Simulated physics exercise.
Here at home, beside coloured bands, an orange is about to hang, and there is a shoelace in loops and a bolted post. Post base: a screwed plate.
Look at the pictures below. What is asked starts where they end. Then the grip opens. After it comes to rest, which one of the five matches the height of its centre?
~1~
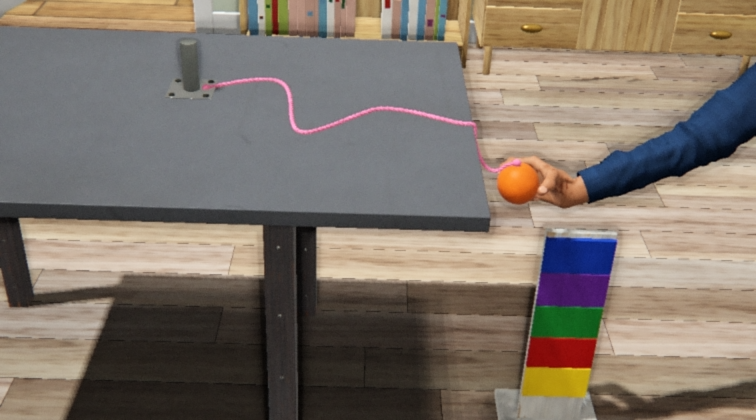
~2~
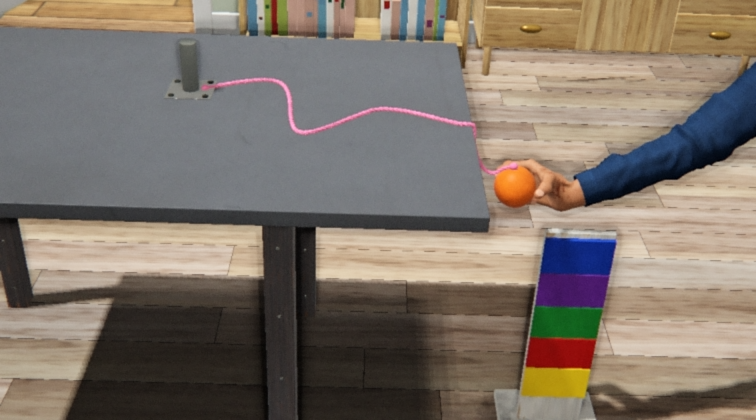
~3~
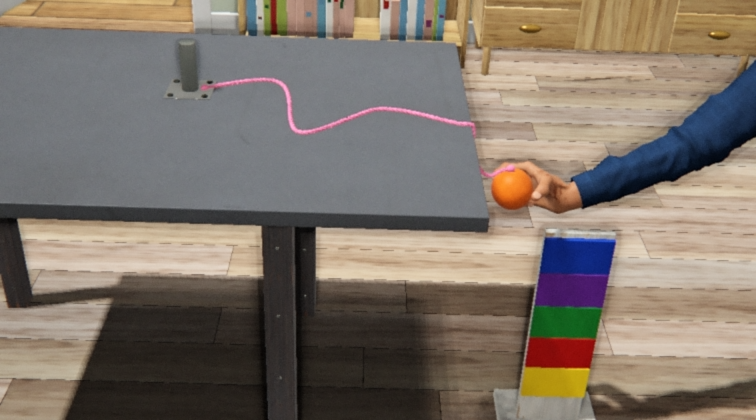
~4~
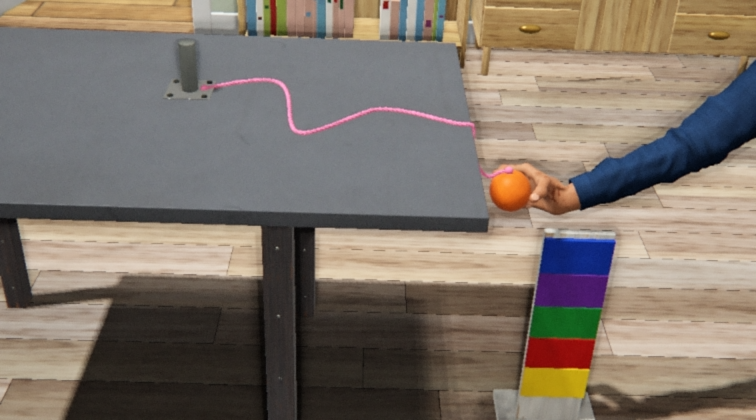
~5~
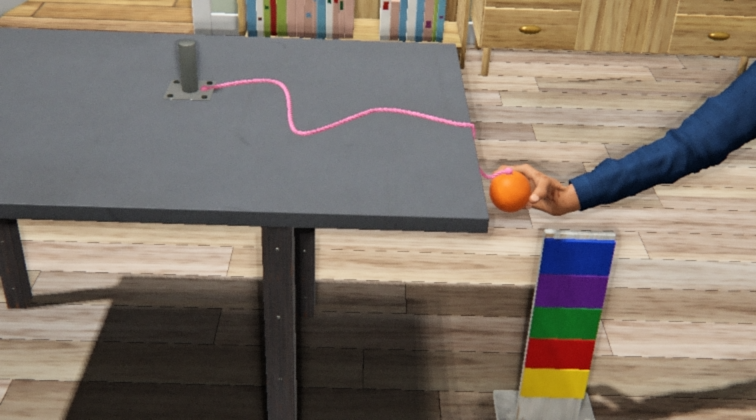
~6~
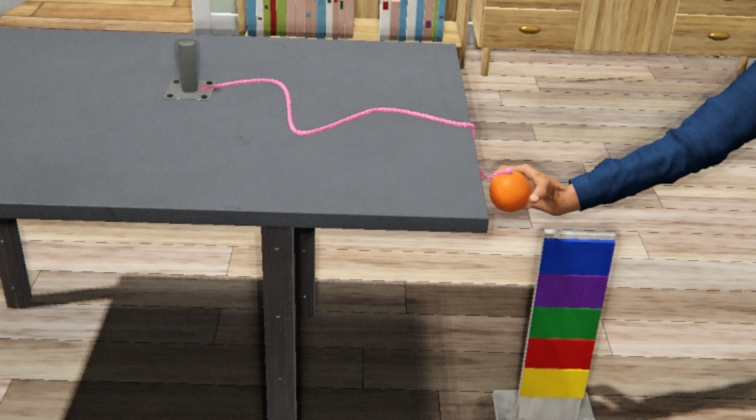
The one that matches is green.
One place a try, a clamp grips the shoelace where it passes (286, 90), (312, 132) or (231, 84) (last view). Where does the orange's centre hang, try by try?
In order: (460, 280), then (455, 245), then (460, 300).
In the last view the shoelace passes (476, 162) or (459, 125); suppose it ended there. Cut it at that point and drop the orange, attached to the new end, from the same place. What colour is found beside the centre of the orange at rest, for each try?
One after the other, purple; blue.
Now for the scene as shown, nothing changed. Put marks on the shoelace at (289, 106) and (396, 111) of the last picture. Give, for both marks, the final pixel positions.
They finish at (335, 108) and (471, 163) respectively.
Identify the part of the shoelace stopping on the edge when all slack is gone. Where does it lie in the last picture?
Close to (366, 113).
Soon after, orange near (416, 287); level with purple.
Then, orange near (480, 313); level with green.
At rest, orange near (460, 311); level with green. The shoelace holds its middle at green.
